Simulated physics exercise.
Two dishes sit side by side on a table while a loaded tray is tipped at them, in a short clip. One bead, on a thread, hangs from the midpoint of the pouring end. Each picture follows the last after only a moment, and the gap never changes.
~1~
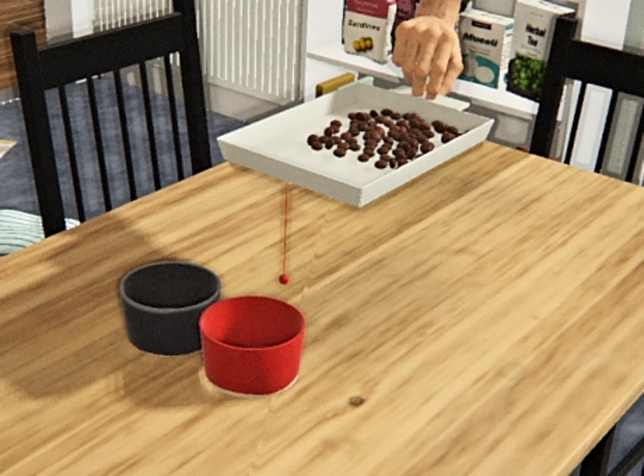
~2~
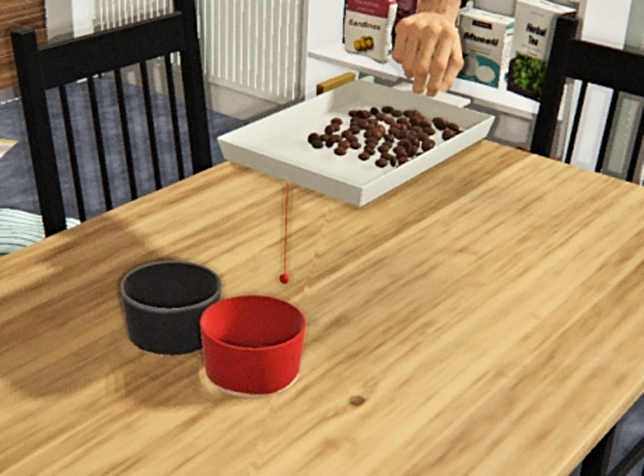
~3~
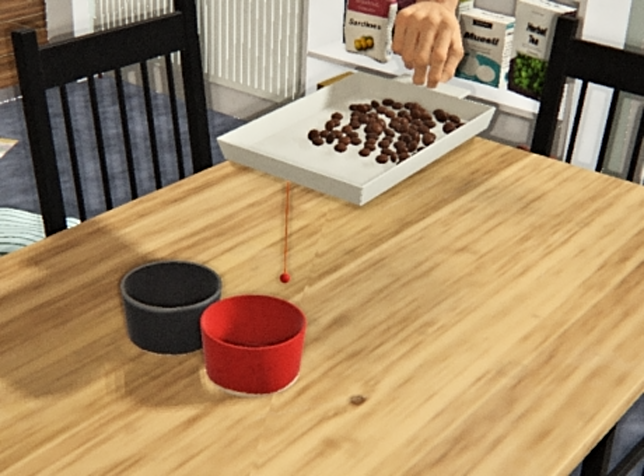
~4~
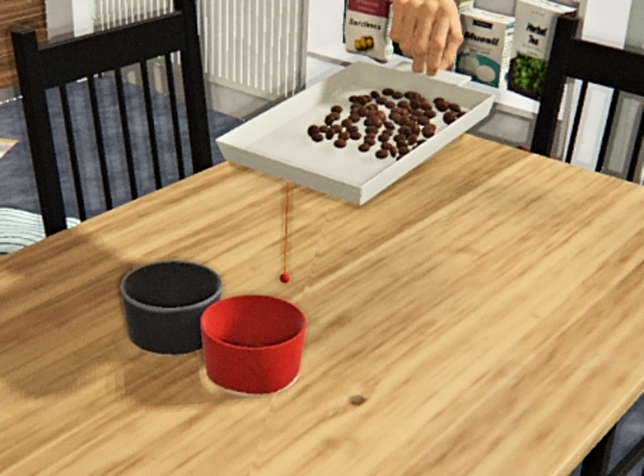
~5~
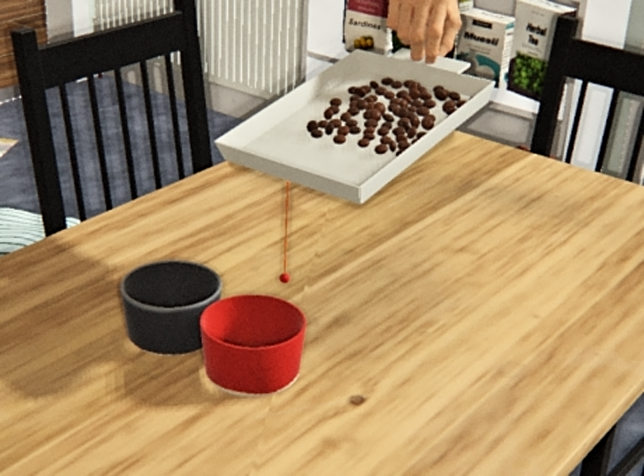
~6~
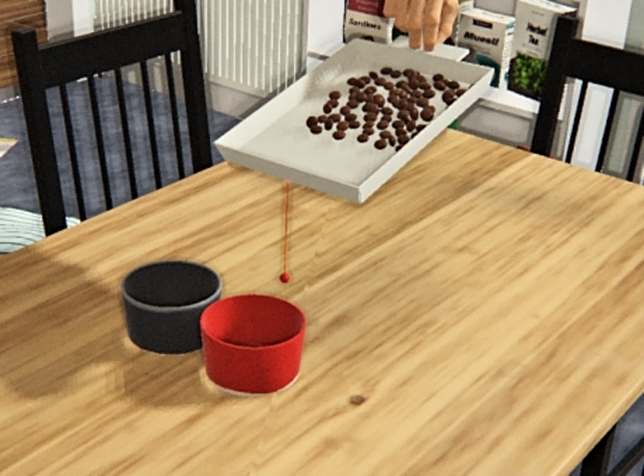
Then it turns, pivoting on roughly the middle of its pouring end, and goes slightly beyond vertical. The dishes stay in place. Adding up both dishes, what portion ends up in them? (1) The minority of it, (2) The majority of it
The majority of it (2).
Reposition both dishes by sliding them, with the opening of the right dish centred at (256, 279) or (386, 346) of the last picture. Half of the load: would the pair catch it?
Well, the minor share the first time and the minor share the second time.
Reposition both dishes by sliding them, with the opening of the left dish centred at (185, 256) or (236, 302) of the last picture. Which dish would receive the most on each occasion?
The dish at right, then the dish at left.
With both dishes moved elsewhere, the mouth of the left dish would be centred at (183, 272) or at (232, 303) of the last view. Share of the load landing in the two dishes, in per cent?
In order, 80 % and 70 %.
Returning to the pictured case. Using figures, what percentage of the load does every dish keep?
30 % left, 50 % right.
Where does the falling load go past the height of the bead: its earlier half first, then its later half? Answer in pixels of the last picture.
For the early half I get (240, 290), and for the late half (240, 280).
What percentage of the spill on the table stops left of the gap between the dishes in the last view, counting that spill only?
That's roughly 10 per cent of the pieces.
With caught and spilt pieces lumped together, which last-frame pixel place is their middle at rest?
(241, 358).
Just after the last frame, tray tipped steeply; almost all on the tray; just a few in the air.
A moment on, tray tipped right over; the larger part on the tray; about a tenth in the right dish; about a tenth in the left dish; just a few outside both; just a few in the air.
Further on, tray tipped past a quarter turn; roughly half in the right dish; roughly a quarter in the left dish; roughly a quarter outside both.
When it is over, tray tipped past a quarter turn; roughly half in the right dish; roughly a quarter in the left dish; roughly a quarter outside both.
